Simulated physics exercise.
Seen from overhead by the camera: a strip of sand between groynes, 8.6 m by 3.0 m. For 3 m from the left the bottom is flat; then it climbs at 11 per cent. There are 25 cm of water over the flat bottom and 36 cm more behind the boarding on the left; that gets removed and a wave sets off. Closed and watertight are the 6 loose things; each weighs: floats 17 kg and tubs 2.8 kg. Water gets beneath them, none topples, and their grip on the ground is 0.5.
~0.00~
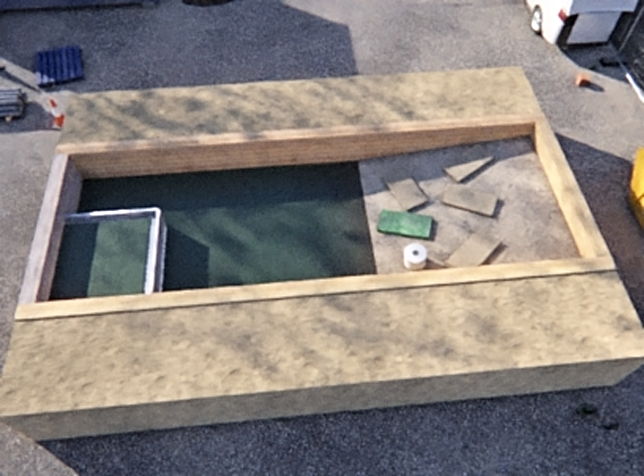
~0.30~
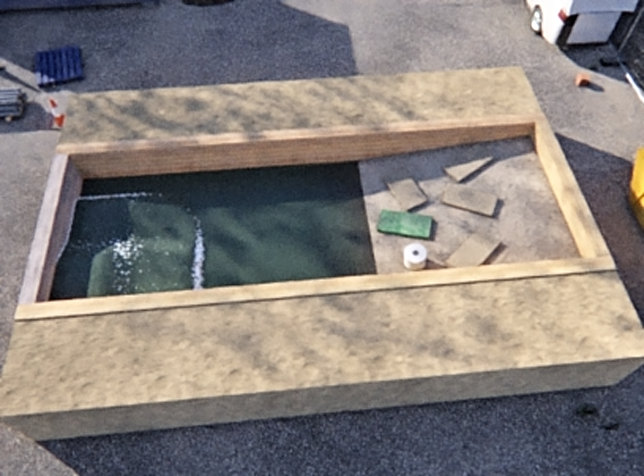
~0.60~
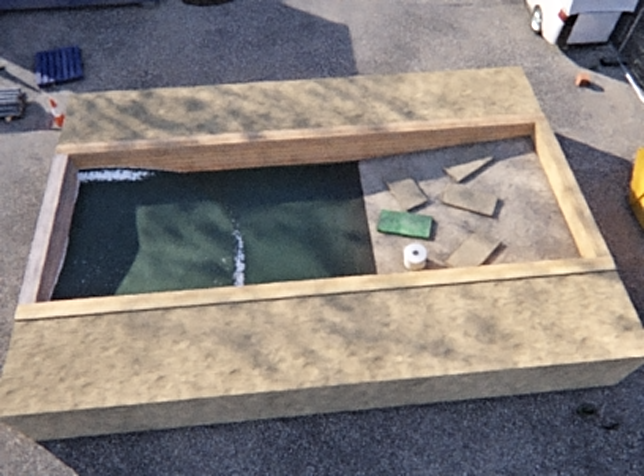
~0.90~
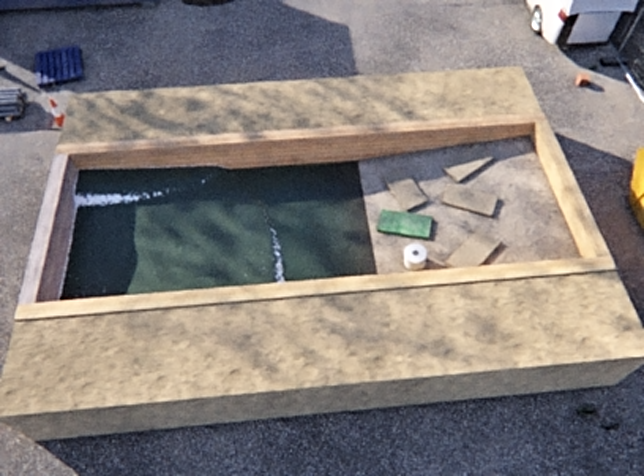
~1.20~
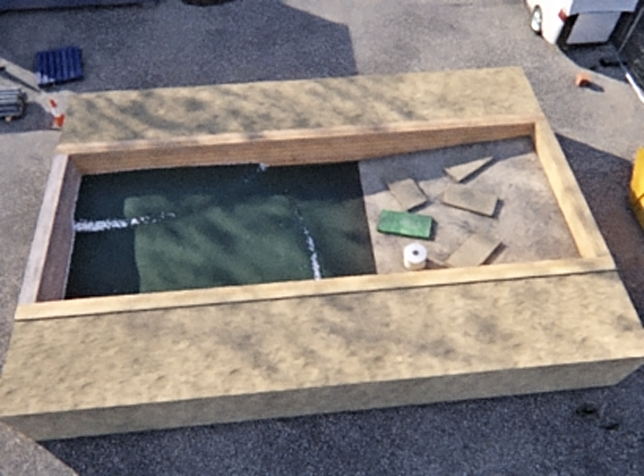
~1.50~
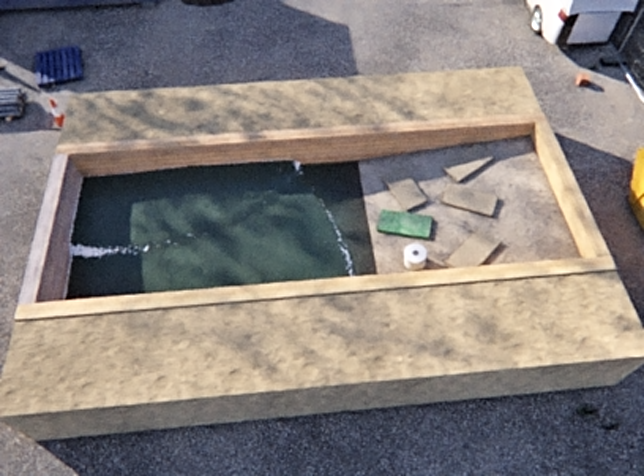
Foam-edged wave spreading rightward through dark water between groynes after the left boarding disappears, while objects on the sand stay still.
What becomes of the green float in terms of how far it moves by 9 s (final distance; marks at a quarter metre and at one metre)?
It moves a great distance.
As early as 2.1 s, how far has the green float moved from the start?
Around 0 centimetres.
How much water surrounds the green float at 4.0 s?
Roughly 10 cm.
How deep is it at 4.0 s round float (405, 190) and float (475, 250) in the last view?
Around 8 cm and 3 cm.
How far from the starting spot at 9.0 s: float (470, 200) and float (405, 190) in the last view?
In turn: 10 cm, 250 cm.
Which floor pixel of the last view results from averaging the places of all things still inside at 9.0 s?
Roughly at (379, 224).
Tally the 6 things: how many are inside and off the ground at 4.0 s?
3.
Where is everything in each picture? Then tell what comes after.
In the first frame, the green float at (405, 223) rests on the ground; water covers 15.5 m2; 0 of 6 have shifted.
In the second frame, the green float at (405, 223), on the bottom; water covers 15.5 m2; 0 of 6 have shifted.
In the third frame, the green float at (405, 223), on the bottom; 15.5 m2 under water; 0 of 6 have shifted.
In the fourth frame, the green float at (405, 223), on the bottom; water covers 15.5 m2; 0 of 6 have shifted.
In the fifth frame, the green float at (405, 223), on the bottom; water covers 15.5 m2; 0 of 6 have shifted.
In the sixth frame, the green float at (405, 223) rests on the ground; 15.5 m2 under water; 0 of 6 have shifted.
After 2.1 s the green float is near (405, 223), 0.0 m from its start, aground; 0 afloat.
After 4.0 s the green float is near (402, 223), 0.1 m from its start, afloat; 3 afloat.
After 6.3 s the green float is near (279, 229), 2.2 m from its start, afloat; 3 afloat.
After 9.0 s the green float is near (237, 225), 3.0 m from its start, afloat; 3 afloat.
